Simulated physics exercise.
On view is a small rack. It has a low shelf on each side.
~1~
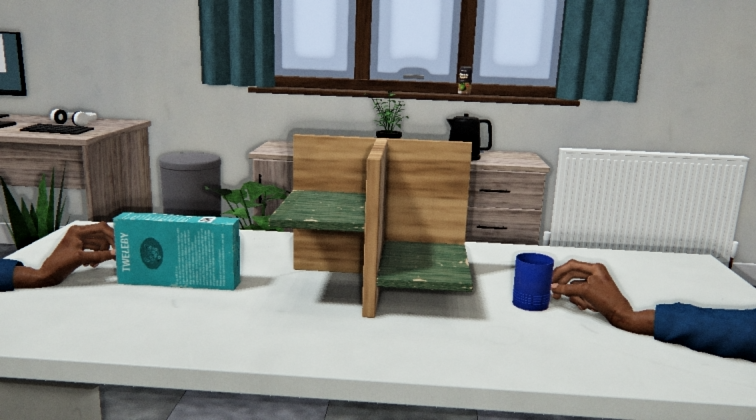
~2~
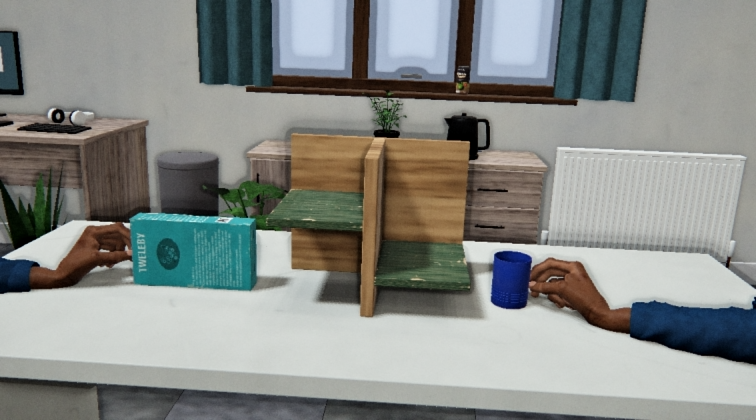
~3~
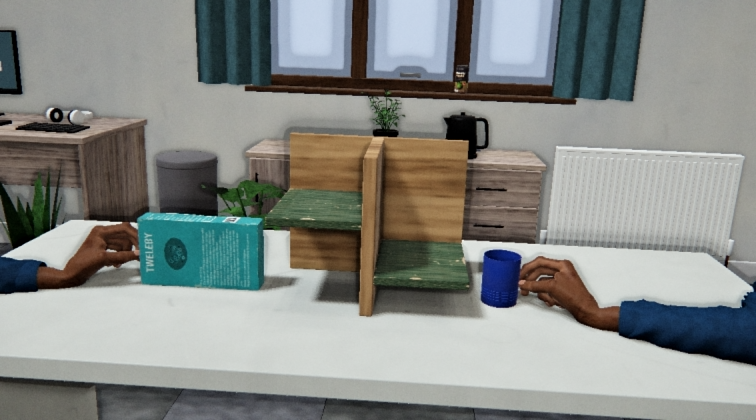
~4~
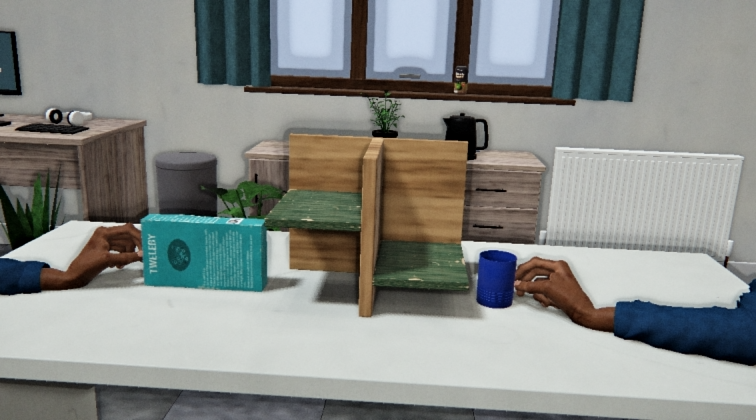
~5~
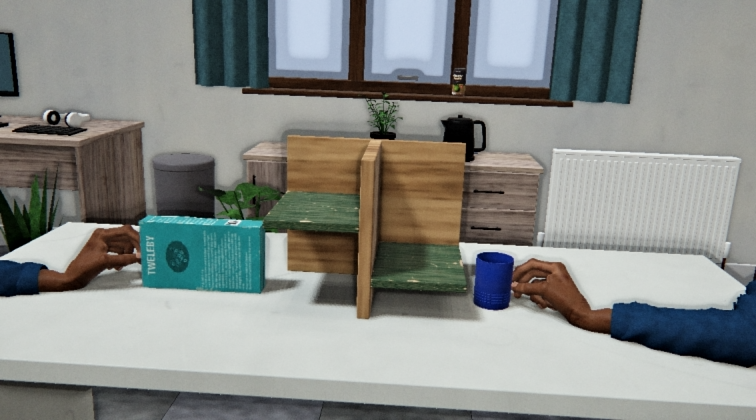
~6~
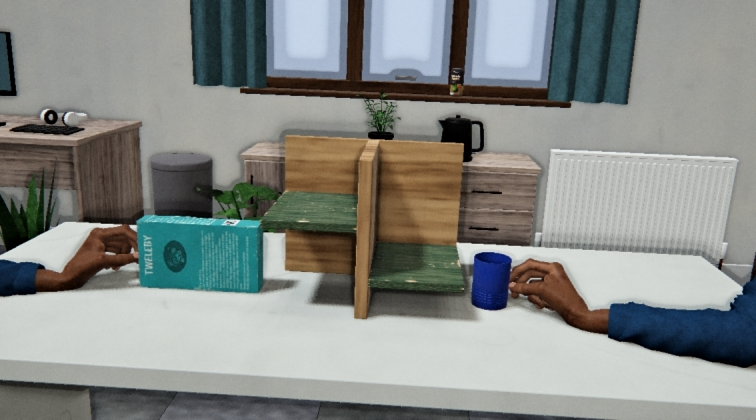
Two hands sliding a turquoise packet and a blue beaker inward across a white table from either side of a small wooden rack.
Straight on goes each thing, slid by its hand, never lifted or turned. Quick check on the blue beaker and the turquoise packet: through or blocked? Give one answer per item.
Blue beaker: Blocked; turquoise packet: Through.
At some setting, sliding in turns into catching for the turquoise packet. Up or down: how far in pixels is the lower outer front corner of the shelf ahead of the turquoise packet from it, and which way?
You'd need to go down by close to 12 pixels.
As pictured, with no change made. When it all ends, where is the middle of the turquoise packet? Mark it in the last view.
(290, 259), roughly.
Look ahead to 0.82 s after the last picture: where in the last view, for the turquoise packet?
Look for its middle near pixel (273, 258).
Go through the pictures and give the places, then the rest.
Hands sliding the things forward; blue beaker (533, 282); turquoise packet (178, 251); shelf (376, 223), in the first frame.
Hands sliding the things forward; turquoise packet (195, 252); shelf (374, 222), in the second frame.
Hands sliding the things forward; blue beaker (500, 278); shelf (373, 221), in the third frame.
Hands sliding the things forward; turquoise packet (205, 253); shelf (372, 222), in the fourth frame.
Hands sliding the things forward; blue beaker (493, 281); shelf (370, 224), in the fifth frame.
Hands sliding the things forward; blue beaker (491, 281); turquoise packet (202, 254); shelf (368, 224), in the sixth frame.
Then, 0.28 s on from there, blue beaker sliding up to the opening near (478, 280); turquoise packet sliding up to the opening near (215, 255).
Then, 0.56 s on from there, blue beaker stopped at the opening near (479, 280); turquoise packet part of the way in near (245, 257).
Then, 0.82 s on from there, blue beaker stopped at the opening near (479, 280); turquoise packet part of the way in near (273, 258).
In the end, the blue beaker stops at the shelf, near (479, 280); the turquoise packet goes under, near (290, 259).
